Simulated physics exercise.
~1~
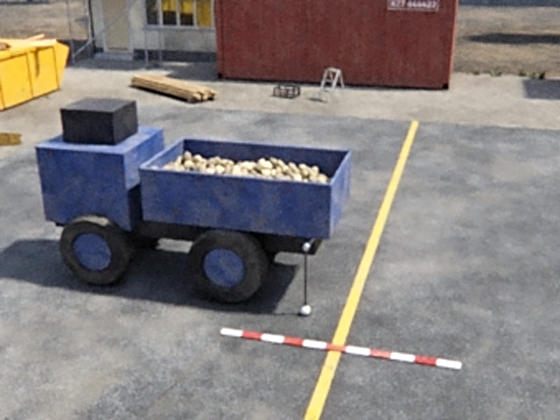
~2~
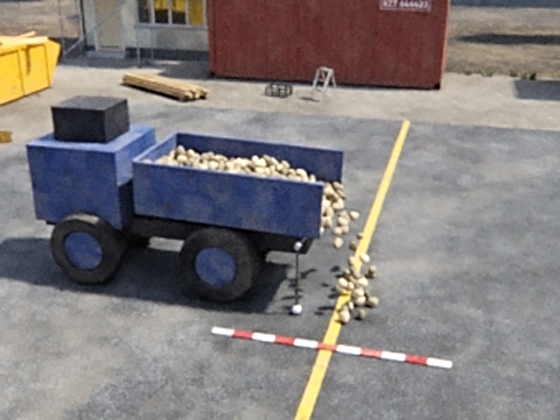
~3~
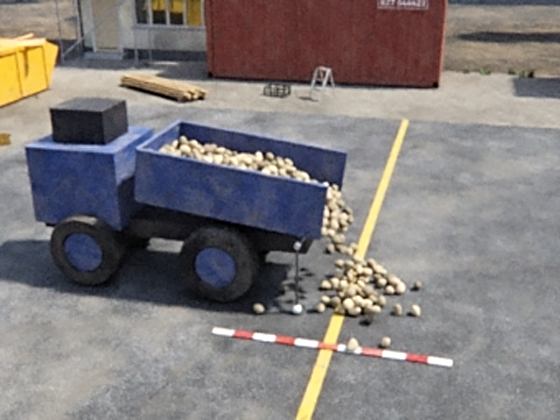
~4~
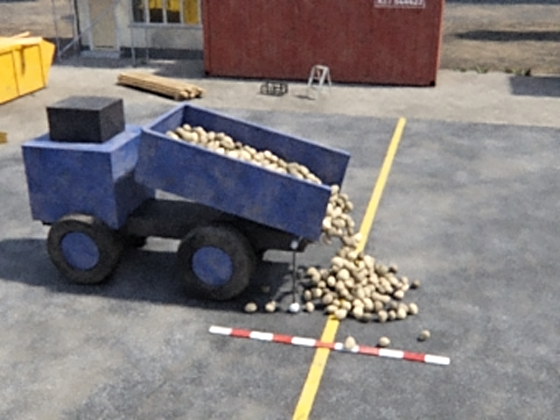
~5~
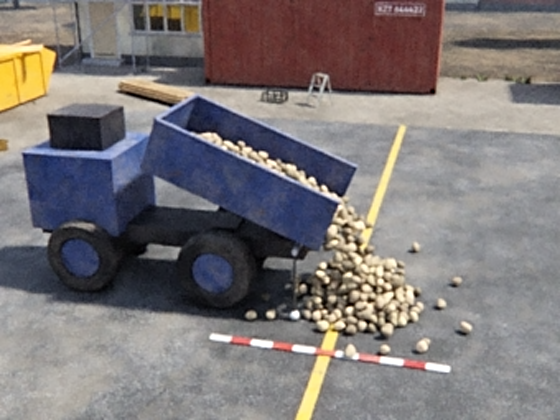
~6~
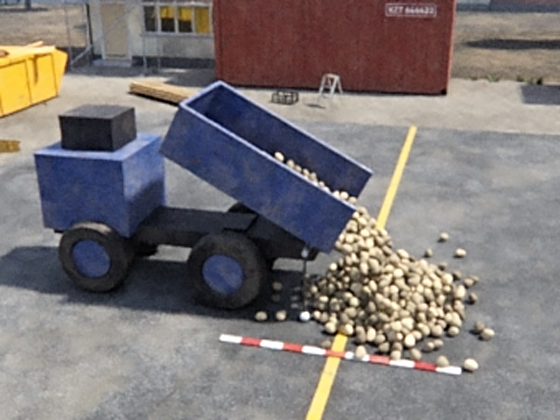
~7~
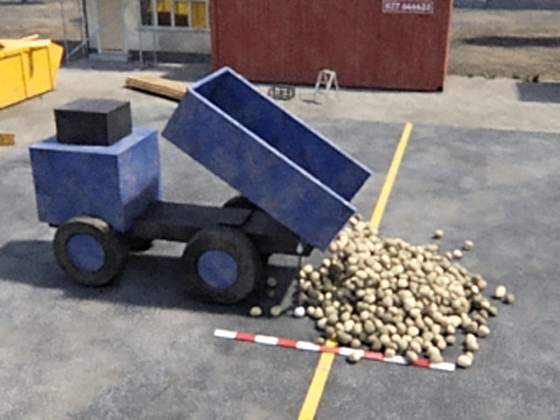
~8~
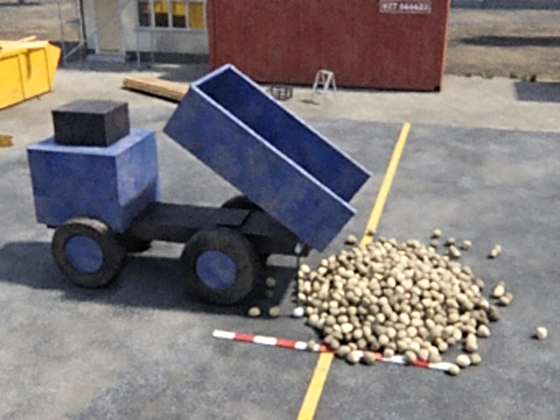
Paved yard with a red container behind, a blue tipper raising its body and pouring rounded stones into a heap across a yellow line.
